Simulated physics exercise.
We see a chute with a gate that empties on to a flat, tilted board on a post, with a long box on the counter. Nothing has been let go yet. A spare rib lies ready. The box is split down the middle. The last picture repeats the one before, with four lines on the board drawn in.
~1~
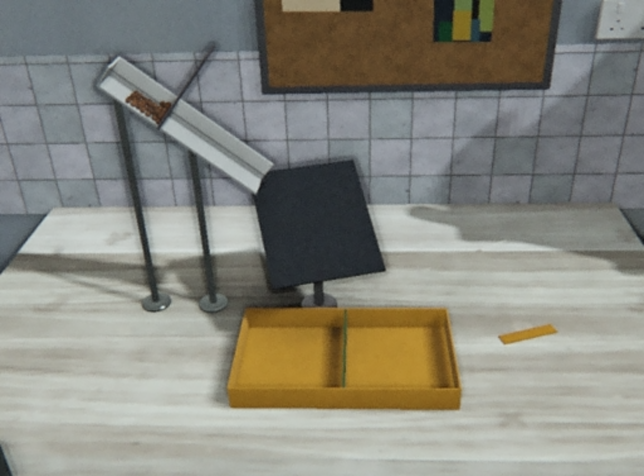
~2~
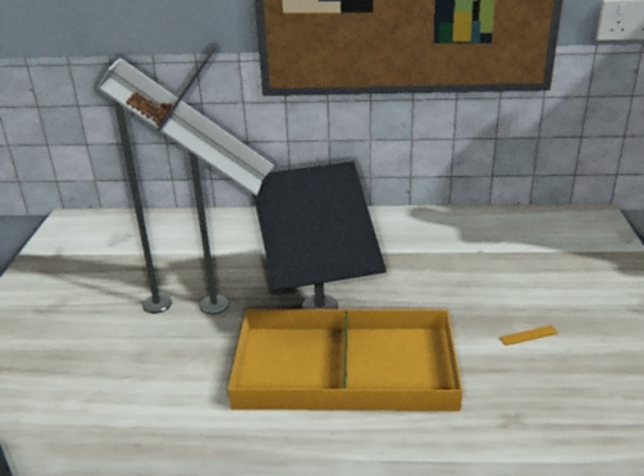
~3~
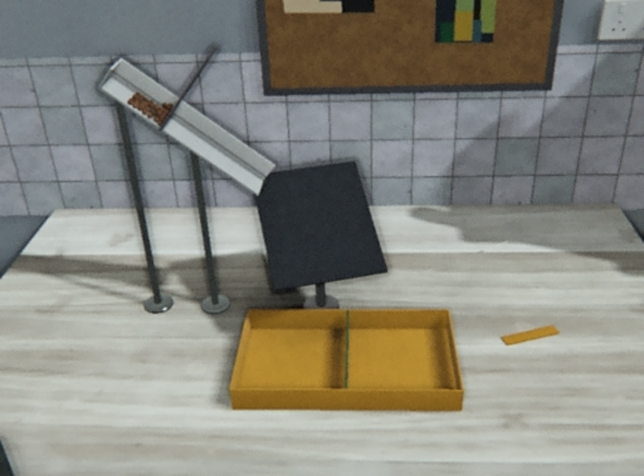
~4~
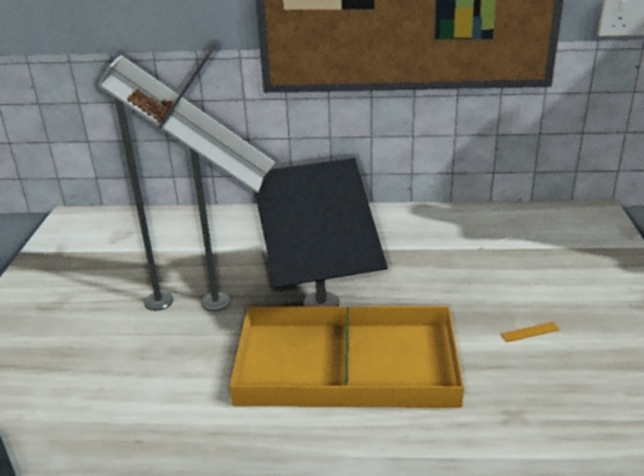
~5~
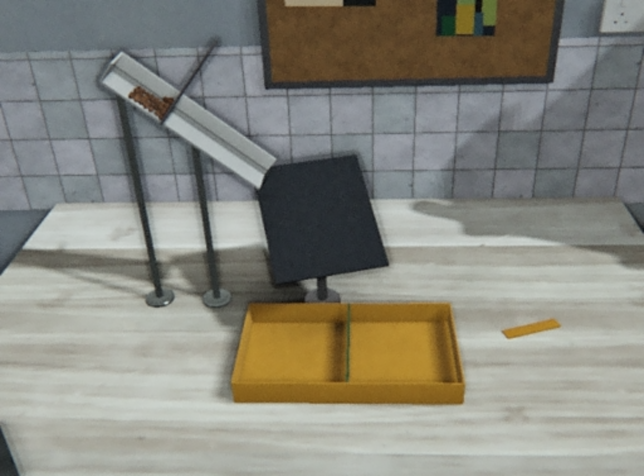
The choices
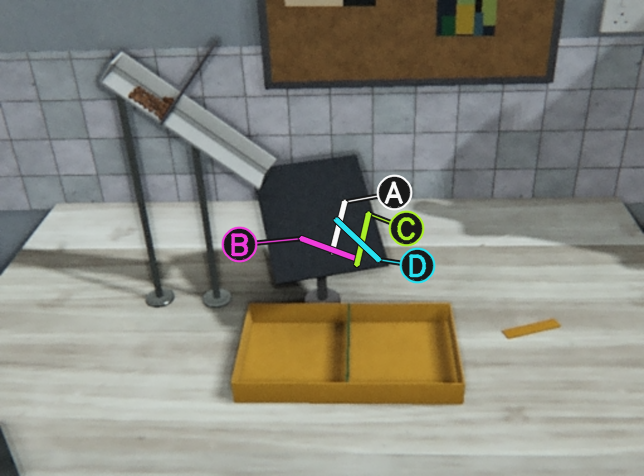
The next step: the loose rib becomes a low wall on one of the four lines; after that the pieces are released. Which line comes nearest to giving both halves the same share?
C beats the others.
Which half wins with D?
Right.
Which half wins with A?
The left half.
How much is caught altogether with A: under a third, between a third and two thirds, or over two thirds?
Line A gives over two thirds.
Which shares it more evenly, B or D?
That is line D.
On the marked copy, line A from (344, 202) to (332, 251); line B from (301, 238) to (358, 259); line C from (368, 213) to (356, 264); line D from (336, 219) to (378, 259).
Choosing A, of what is caught, the bulk in the left half, a small share in the right.
Choosing B, of what is caught, only a few in the left half, all but a few in the right.
Choosing C, of what is caught, close to half in the left half, close to half in the right.
Choosing D, of what is caught, close to a quarter in the left half, the bulk in the right.
